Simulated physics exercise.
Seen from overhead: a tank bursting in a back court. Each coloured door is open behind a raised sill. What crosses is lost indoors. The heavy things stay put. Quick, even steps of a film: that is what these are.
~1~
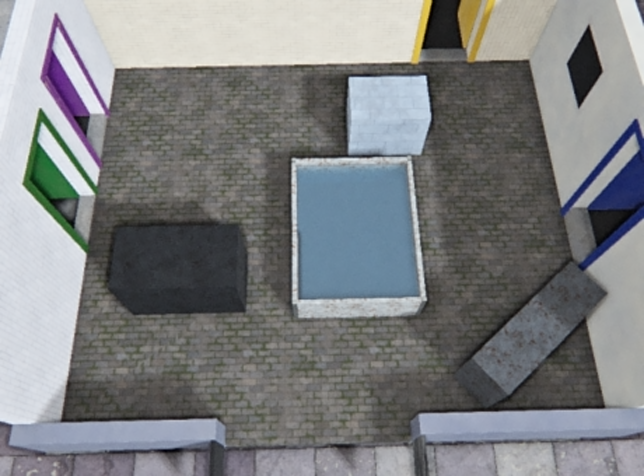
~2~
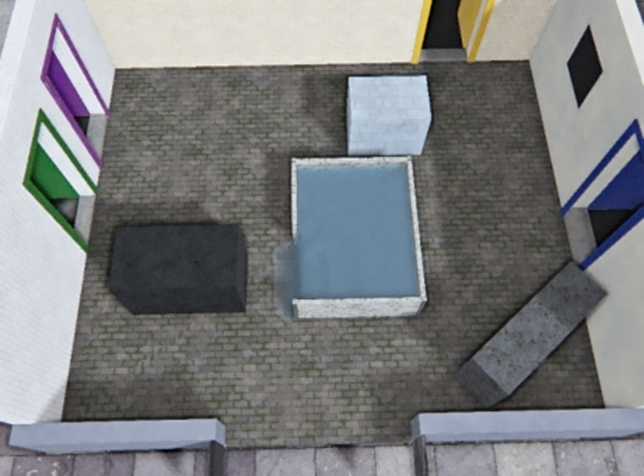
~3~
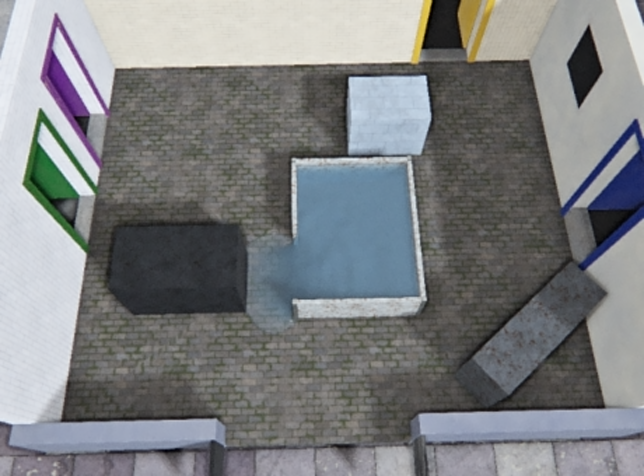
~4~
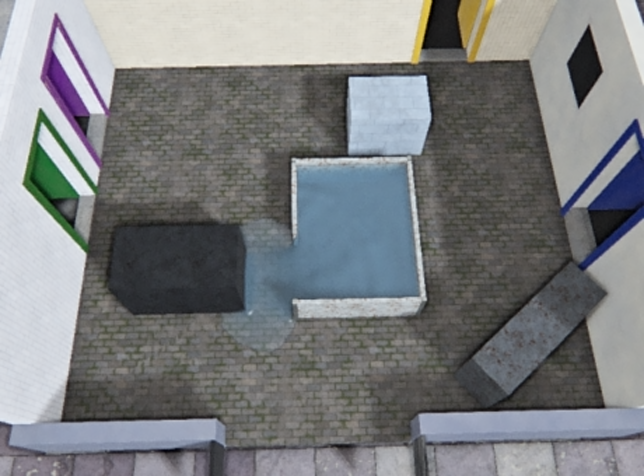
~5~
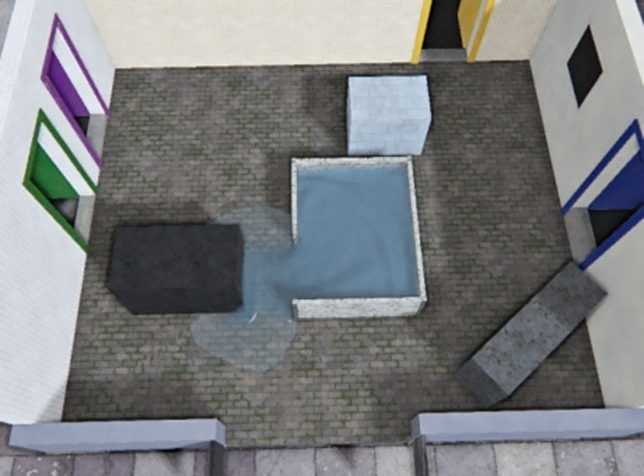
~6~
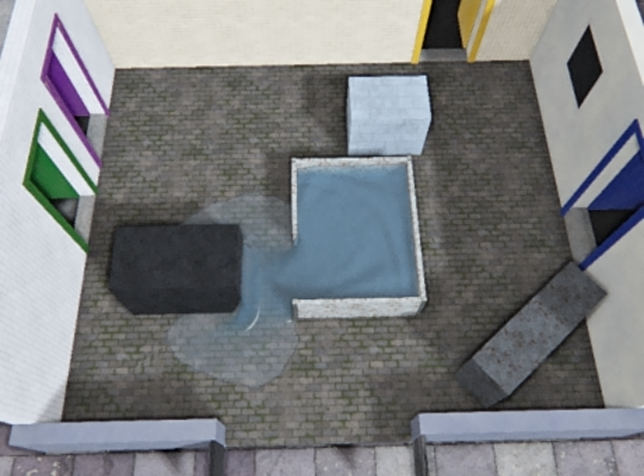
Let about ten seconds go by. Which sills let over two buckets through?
In the end blue door: Within the cap; green door: Over the cap; purple door: Within the cap; yellow door: Within the cap.
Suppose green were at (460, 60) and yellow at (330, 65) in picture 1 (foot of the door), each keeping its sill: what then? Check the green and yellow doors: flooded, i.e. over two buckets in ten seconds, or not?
The green door comes up short, and the yellow door comes up short too.
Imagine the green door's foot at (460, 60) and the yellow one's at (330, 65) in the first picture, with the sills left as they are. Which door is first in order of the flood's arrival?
I'd go with the purple door.
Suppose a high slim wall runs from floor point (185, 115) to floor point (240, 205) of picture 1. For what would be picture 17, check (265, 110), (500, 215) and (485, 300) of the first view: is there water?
Results in sequence: Swamped / bone-dry / bone-dry.
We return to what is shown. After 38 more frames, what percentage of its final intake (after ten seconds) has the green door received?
About 30 per cent.
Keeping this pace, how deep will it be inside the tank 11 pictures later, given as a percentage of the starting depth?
By my count, 56 per cent.
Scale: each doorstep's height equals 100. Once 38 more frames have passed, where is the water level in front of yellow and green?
Readings, in sequence: 20 percent and 190 percent.
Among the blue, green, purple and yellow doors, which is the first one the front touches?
It's the one in green.
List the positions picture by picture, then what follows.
The water tank at (355, 229) is whole and still, in the first picture.
Water pours out at (298, 274) and has run to (287, 317), in the second picture.
Water pours out at (298, 275) and has run to (248, 257), in the third picture.
Water pours out at (298, 275) and has run to a hidden place, in the fourth picture.
The front is at a hidden place, out from the gap at (298, 275), in the fifth picture.
Water pours out at (298, 275) and has run to (178, 344), in the sixth picture.
A moment on, water covers 20 % of the floor; the blue door not reached, the green door not reached, the purple door not reached, the yellow door not reached.
Next, water covers 35 % of the floor; the blue door not reached, the green door wet at the sill, nothing in, the purple door wet at the sill, nothing in, the yellow door not reached.
Then, water covers 45 % of the floor; the blue door not reached, the green door under two buckets in, the purple door wet at the sill, nothing in, the yellow door not reached.
Later, water covers 55 % of the floor; the blue door not reached, the green door under two buckets in, the purple door wet at the sill, nothing in, the yellow door wet at the sill, nothing in.
In the end, water covers 65 % of the floor; the blue door not reached, the green door over two buckets in, the purple door wet at the sill, nothing in, the yellow door wet at the sill, nothing in.
